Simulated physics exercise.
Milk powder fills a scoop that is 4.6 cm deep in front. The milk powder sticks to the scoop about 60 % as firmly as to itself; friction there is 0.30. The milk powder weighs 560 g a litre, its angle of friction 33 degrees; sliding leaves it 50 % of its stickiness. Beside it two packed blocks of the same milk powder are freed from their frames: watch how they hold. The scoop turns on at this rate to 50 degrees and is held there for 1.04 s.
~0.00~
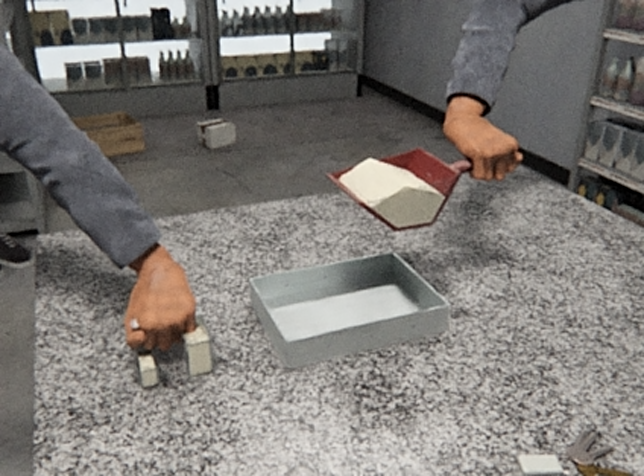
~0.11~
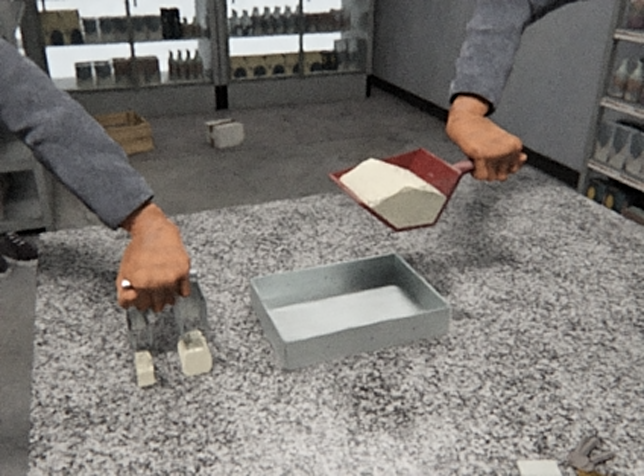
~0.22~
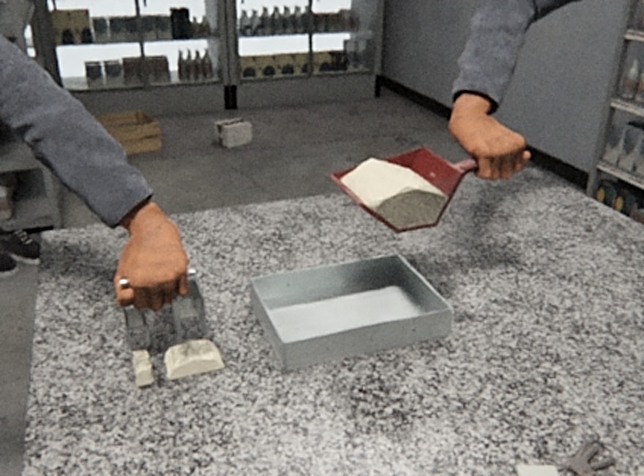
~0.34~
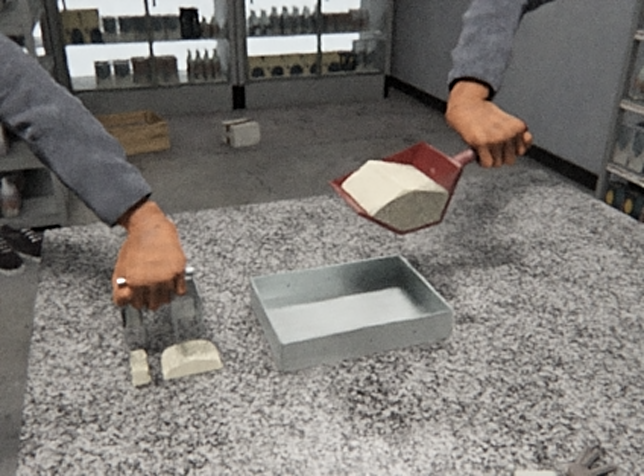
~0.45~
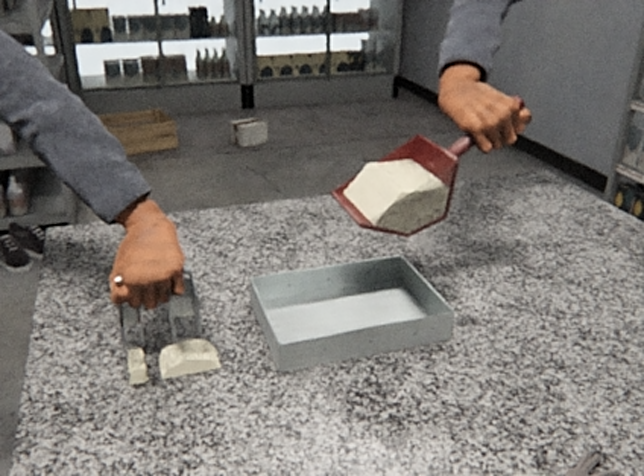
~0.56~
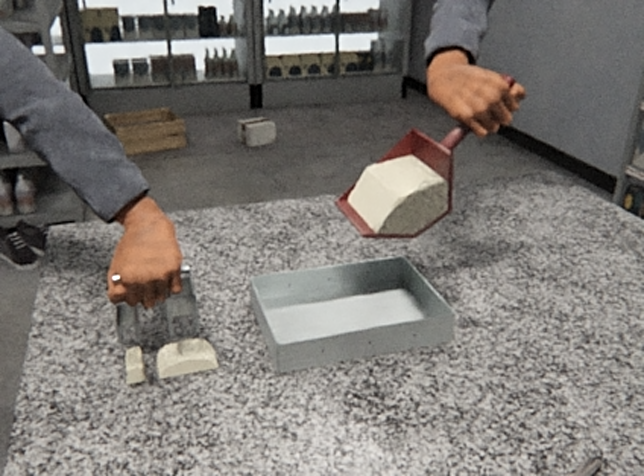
A hand held a red scoop heaped with pale powder above a gray tray, while another hand uncovered two small blocks at left and the taller one slumped; then the scoop gradually tilted downward.
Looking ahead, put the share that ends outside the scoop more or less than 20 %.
The share that ends outside the scoop is more than 20 %.
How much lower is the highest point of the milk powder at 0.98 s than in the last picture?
Some 1.0 cm.
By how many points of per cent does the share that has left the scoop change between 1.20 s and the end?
About 6 %.
By 0.75 s, the scoop is at 49 degrees and 0 % has left it.
By 0.98 s, the scoop is at 50 degrees and 14 % has left it.
By 1.20 s, the scoop is at 50 degrees and 26 % has left it.
By 1.43 s, the scoop is at 50 degrees and 31 % has left it.
By 1.87 s, at the end, the scoop is at 50 degrees and 33 % has left it.
